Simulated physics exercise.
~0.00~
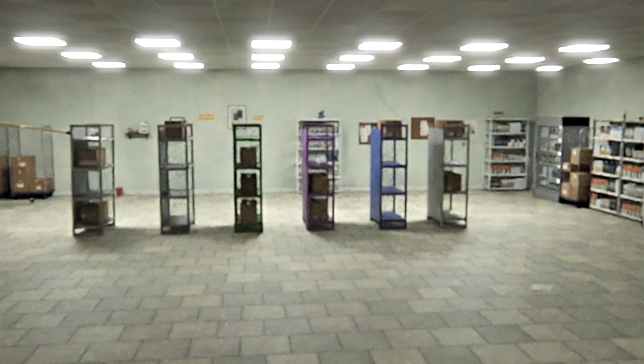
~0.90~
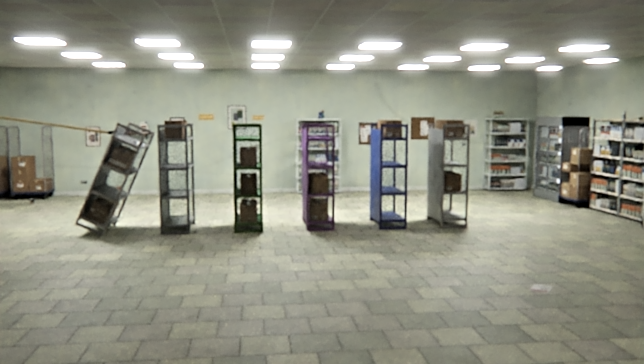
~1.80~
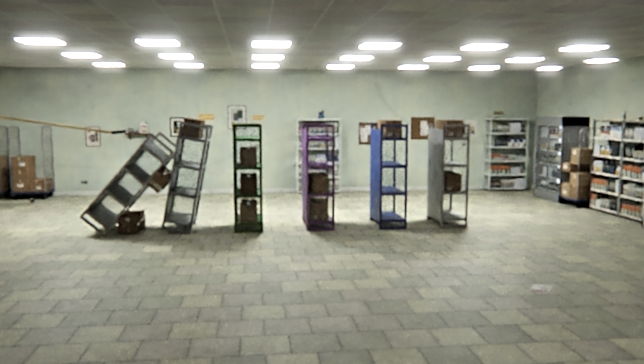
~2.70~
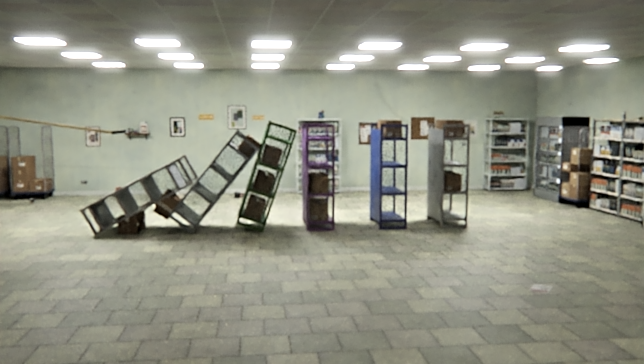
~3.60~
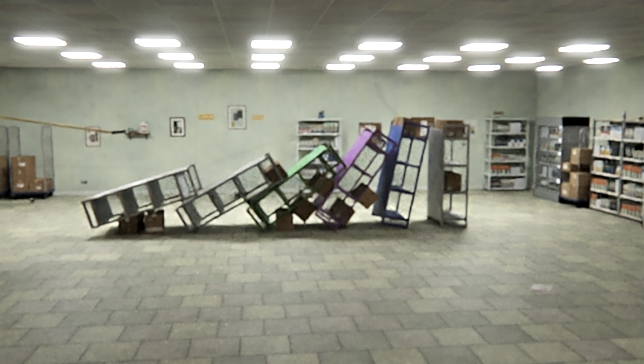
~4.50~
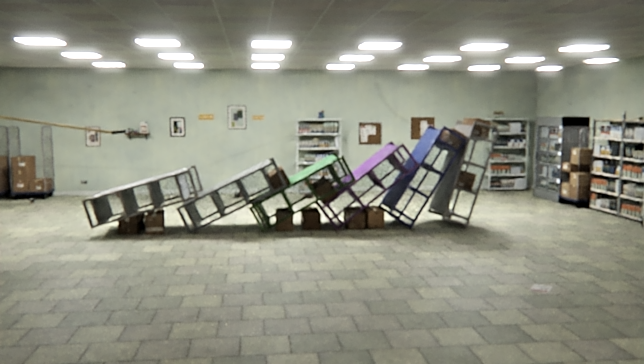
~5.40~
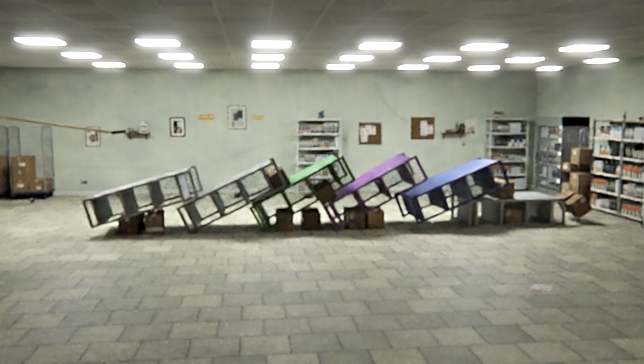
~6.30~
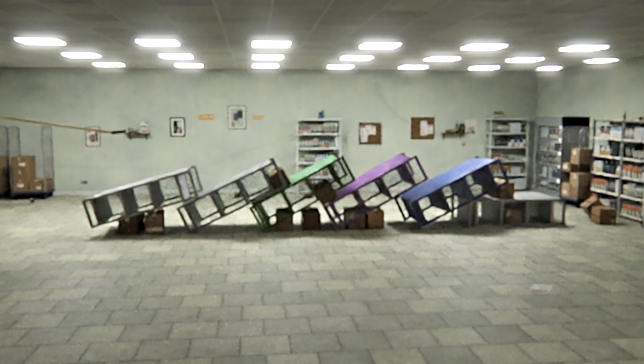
Six tall open shelving units holding brown cartons stand in a row across a grey tiled storeroom, seen straight on by a still camera, with stocked shelves along the right side. The green, purple and blue units stand among plainer metal ones. A pole reaching in from the left tips the leftmost unit rightward into its neighbour. The lean passes down the row through green, purple and blue, spilling cartons underneath, until the far-right grey unit crashes flat. All six end toppled, the blue one propped on the fallen last unit, with cartons scattered along the floor.
